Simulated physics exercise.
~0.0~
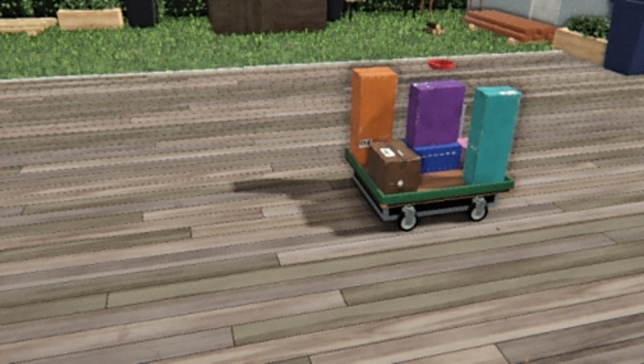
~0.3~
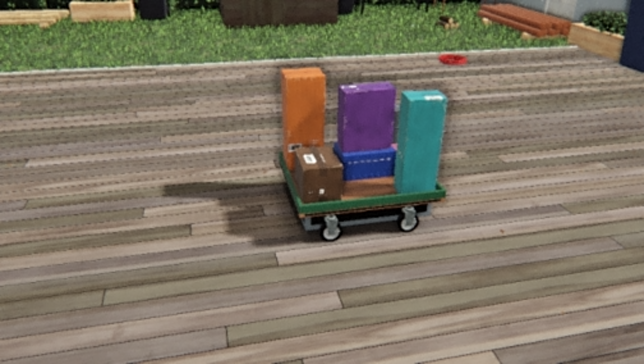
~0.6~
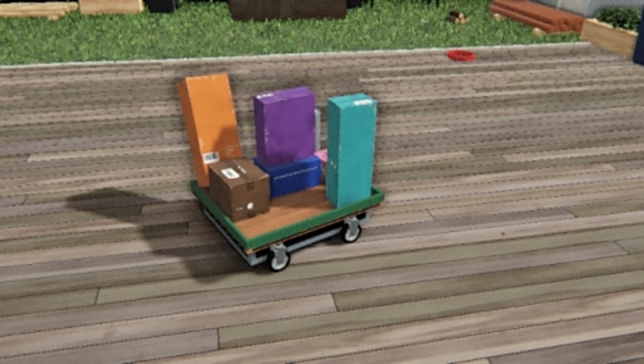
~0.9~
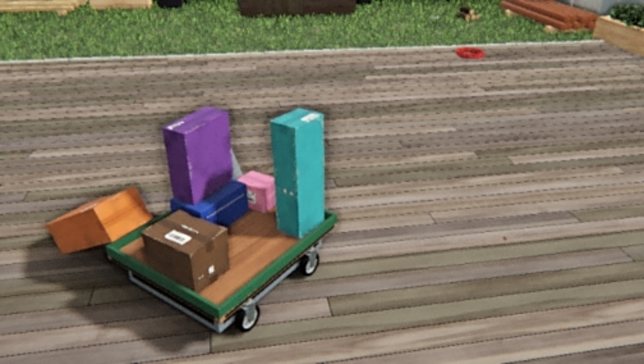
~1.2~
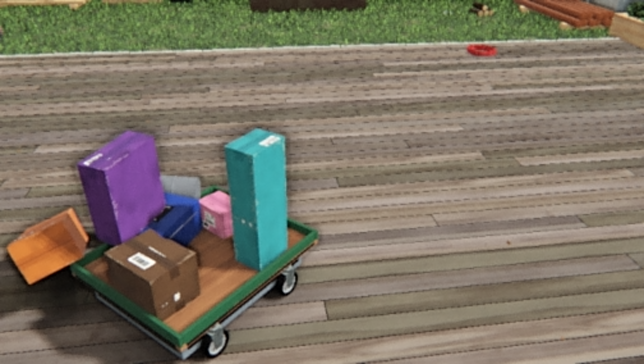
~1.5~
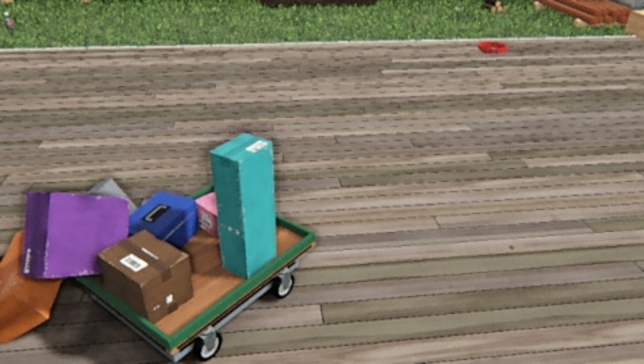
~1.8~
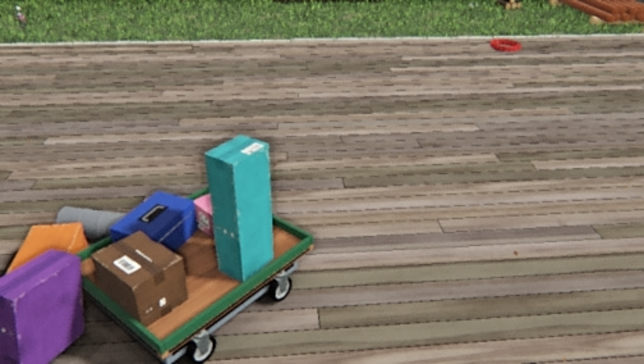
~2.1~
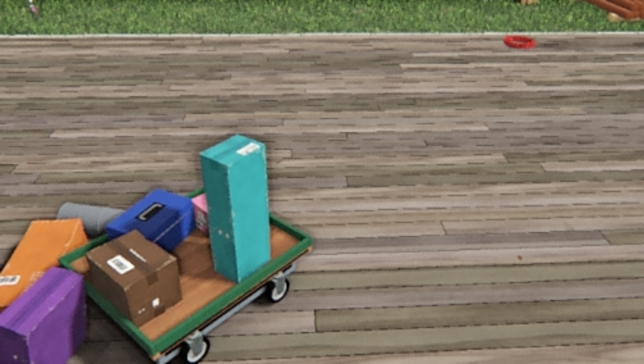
A flat cart loaded with boxes rolls left across wooden planks and turns toward the viewer, its orange box tipping off, followed by a grey canister and the purple box. It ends stopped, with the turquoise box upright and the brown, blue and pink items still aboard.
